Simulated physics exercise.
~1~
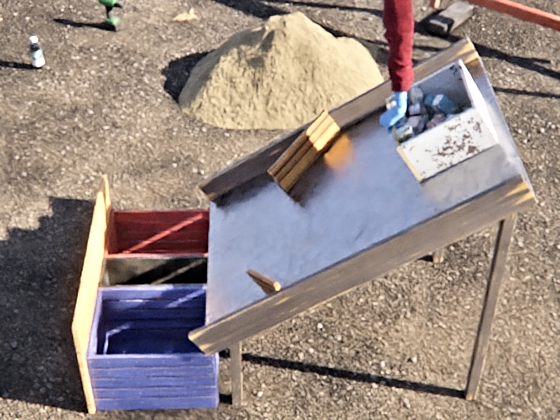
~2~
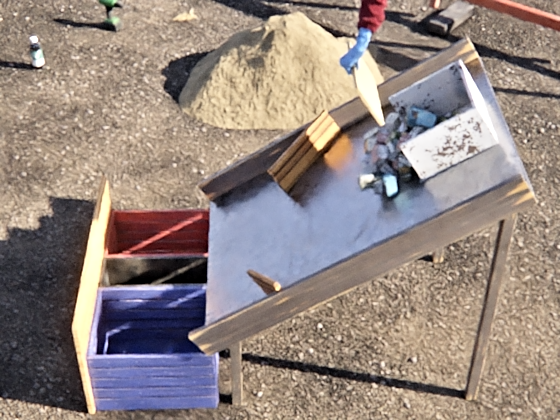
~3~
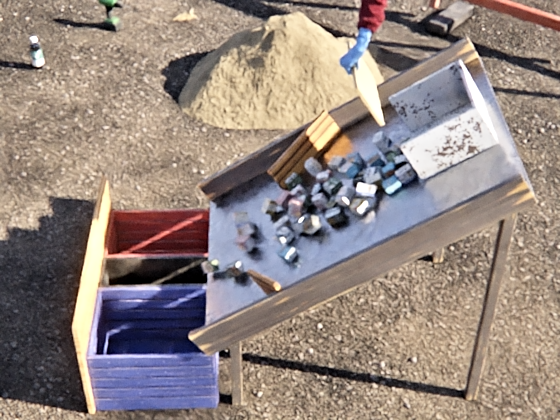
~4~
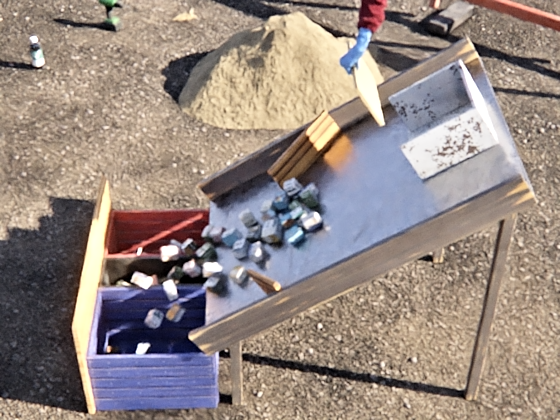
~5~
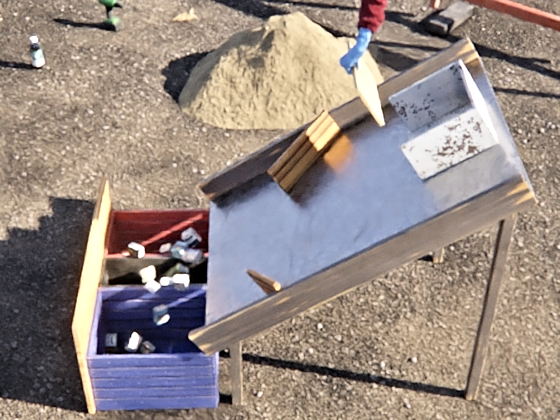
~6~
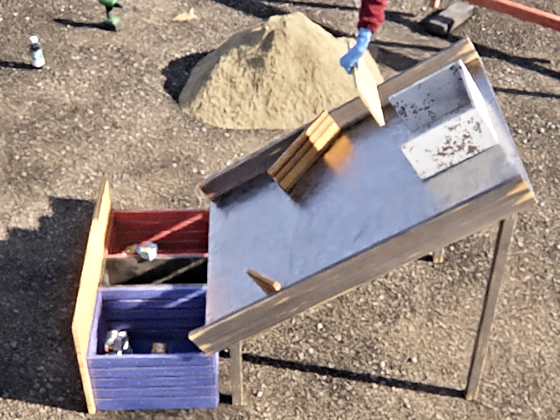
A gloved hand in a red sleeve lifts a pale wooden gate from a white pen at the upper right of a sloping grey table, seen from above on gravelly ground beside a sand heap. Small pale, dark and bluish blocks spill out and tumble down leftward past two angled wooden pieces. They drop off the low edge into a red bin, a black one in the middle and a blue one nearest. The hand keeps holding the gate clear as the slope empties. Finally the table is bare, and a few blocks remain visible in the bins.
